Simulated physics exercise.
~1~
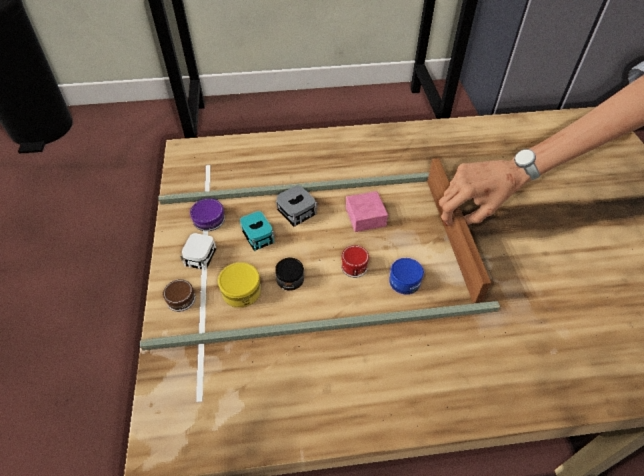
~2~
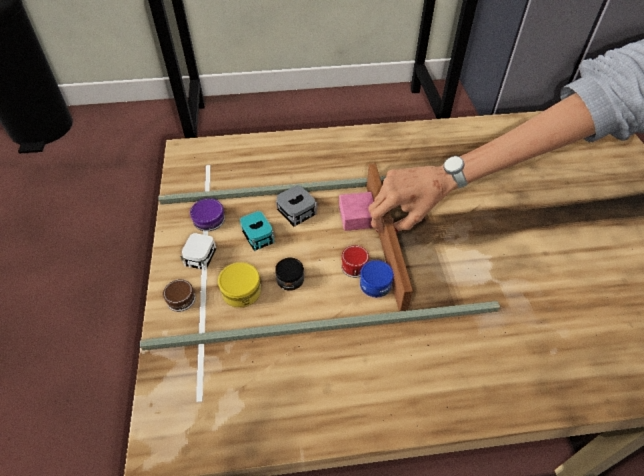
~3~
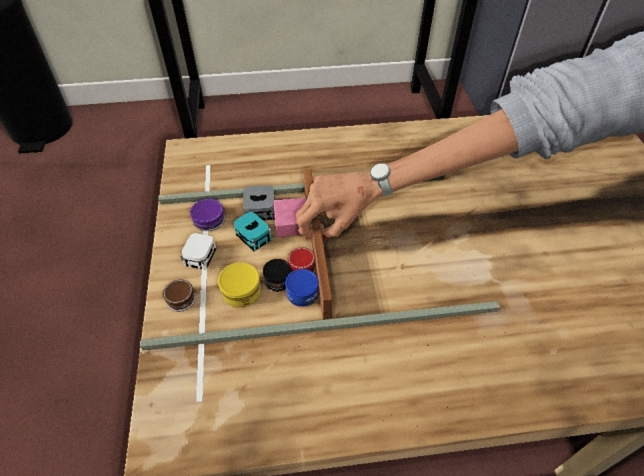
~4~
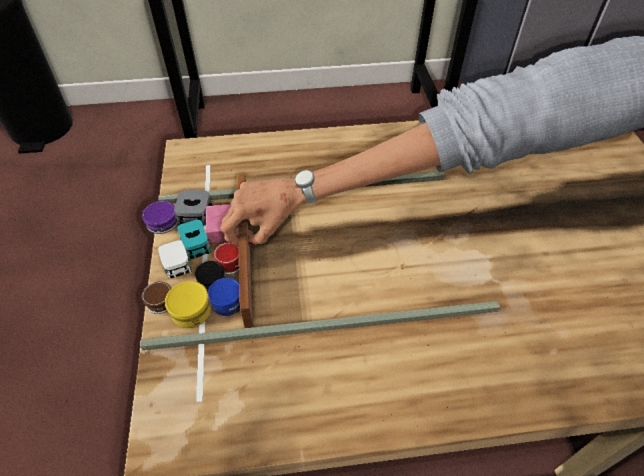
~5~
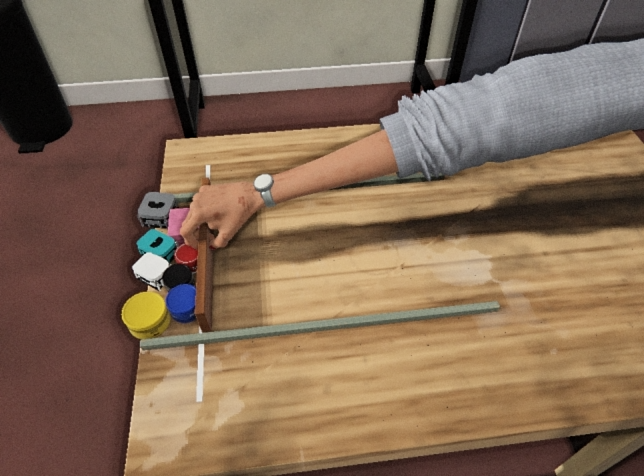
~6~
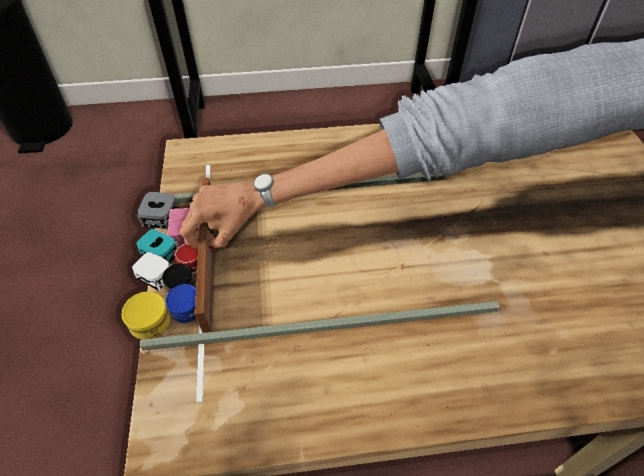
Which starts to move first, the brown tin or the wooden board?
The wooden board starts to move first, sliding left while the brown tin is still at rest. The tin only shifts later, once the bunched things are pushed toward the left edge.
